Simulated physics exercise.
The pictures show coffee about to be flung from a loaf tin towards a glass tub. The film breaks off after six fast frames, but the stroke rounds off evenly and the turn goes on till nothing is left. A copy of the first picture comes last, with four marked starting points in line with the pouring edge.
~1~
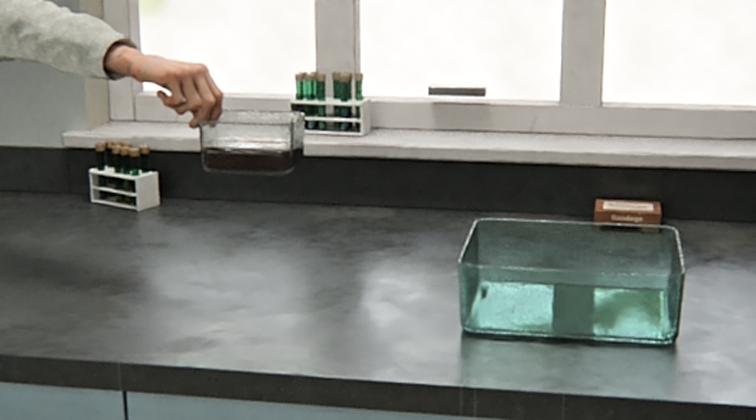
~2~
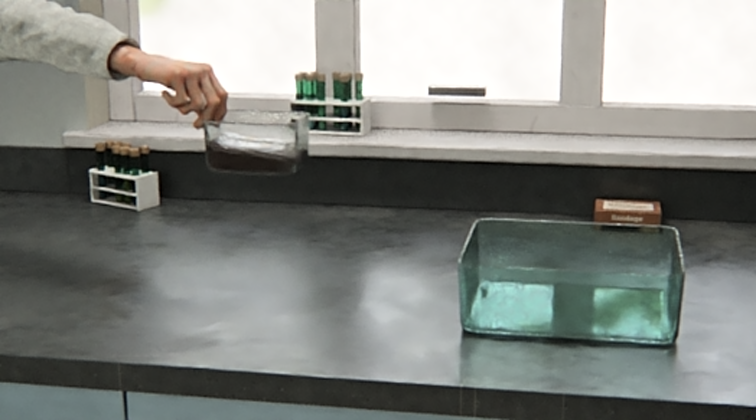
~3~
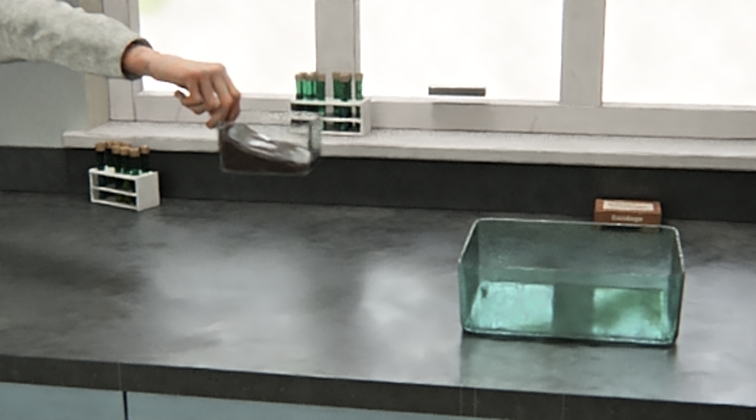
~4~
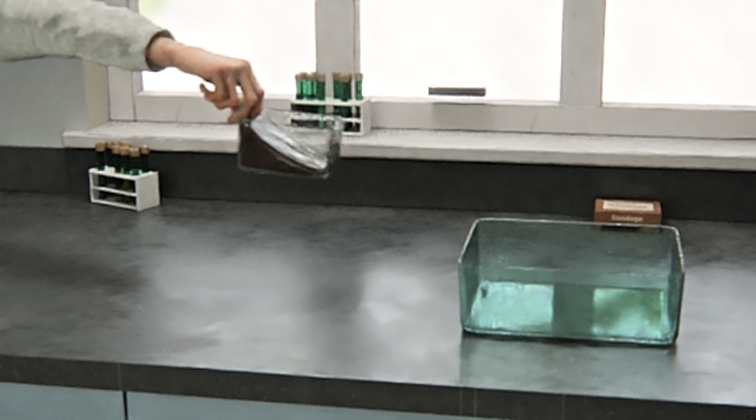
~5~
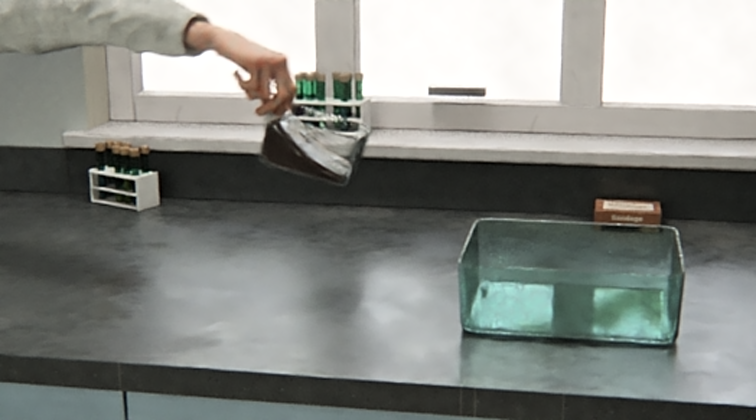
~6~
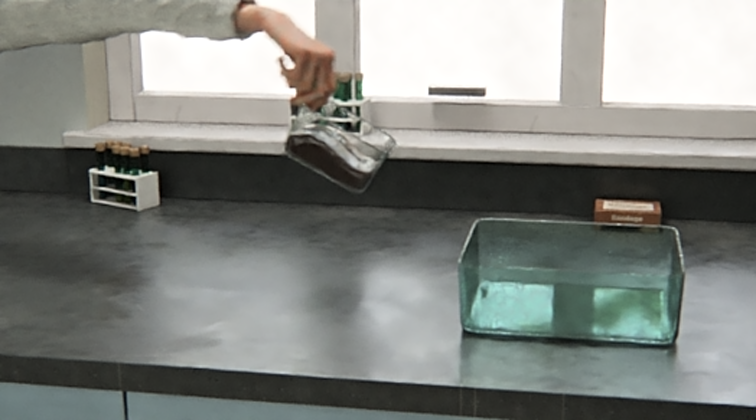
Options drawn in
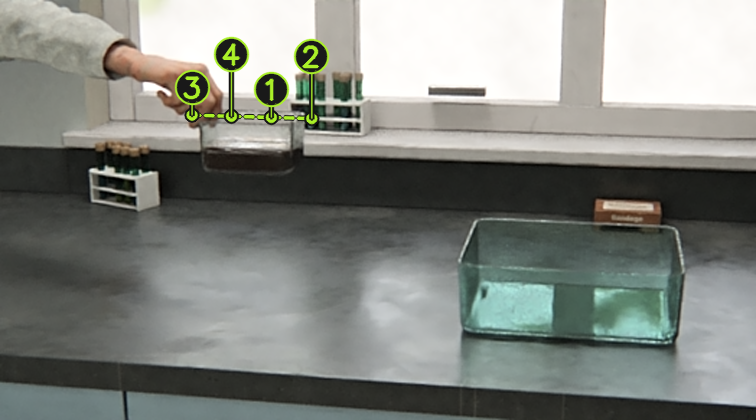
On a dark countertop beneath a window, a hand holds a small clear glass container of dark liquid at the left, with a larger greenish glass tub standing to the right. The hand carries the container rightward, slowly at first, then tilts it down toward the right as the liquid slants inside.
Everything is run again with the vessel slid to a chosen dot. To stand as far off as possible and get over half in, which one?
Dot 1 just does it.
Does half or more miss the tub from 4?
Yes, that goes wrong.
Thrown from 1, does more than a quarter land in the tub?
Yes.
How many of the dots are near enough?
Two of them.
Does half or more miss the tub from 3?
Yes, that goes wrong.
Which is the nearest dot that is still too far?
That is dot 4.
In lime, 1 at (271, 117); 2 at (311, 118); 3 at (192, 115); 4 at (231, 116).
Choosing 1, about 63 % lands in the tub, 29 % falls short and 8 % goes beside or beyond.
Choosing 2, about 79 % lands in the tub, 12 % falls short and 9 % goes beside or beyond.
Choosing 3, about 10 % lands in the tub, 87 % falls short.
Choosing 4, about 33 % lands in the tub, 60 % falls short and 7 % goes beside or beyond.
